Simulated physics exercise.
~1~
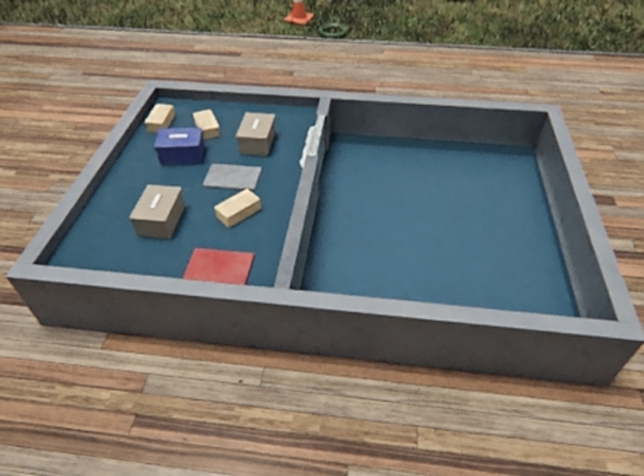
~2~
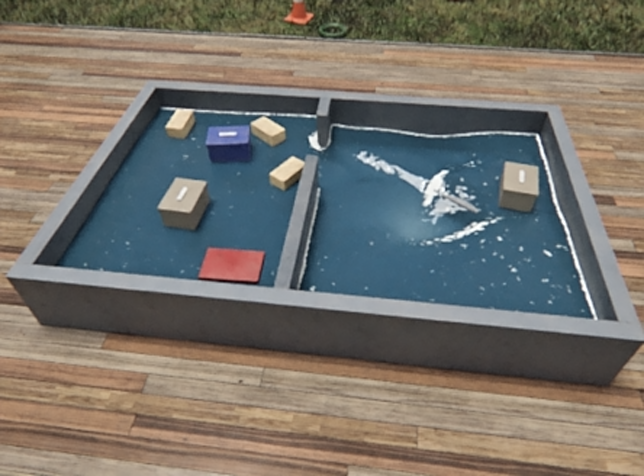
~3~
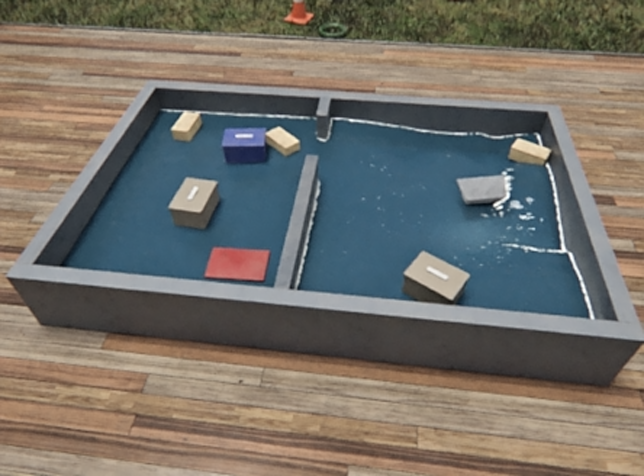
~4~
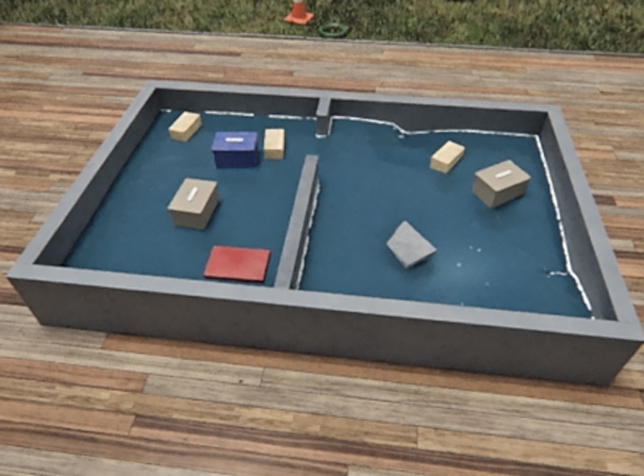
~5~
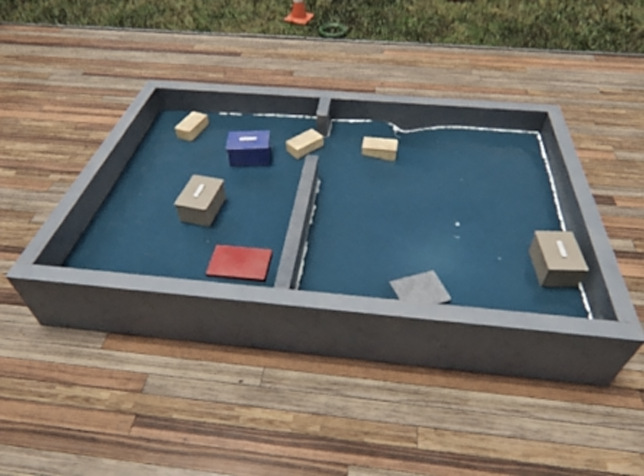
To begin with, boxes, blocks and flat slabs, including a blue tote and a red float, sit in the left part of a divided tank beside a closed gap in the divider. Once the gap opens, water churns into the right side and a brownish box rides through. A gray slab and a pale block follow, while that box drifts toward the near wall. The three then circle, the block swinging back leftward and the slab sliding nearer. Finally, the box rests near the right wall, another pale block sits at the gap, and the blue tote and red float remain left.
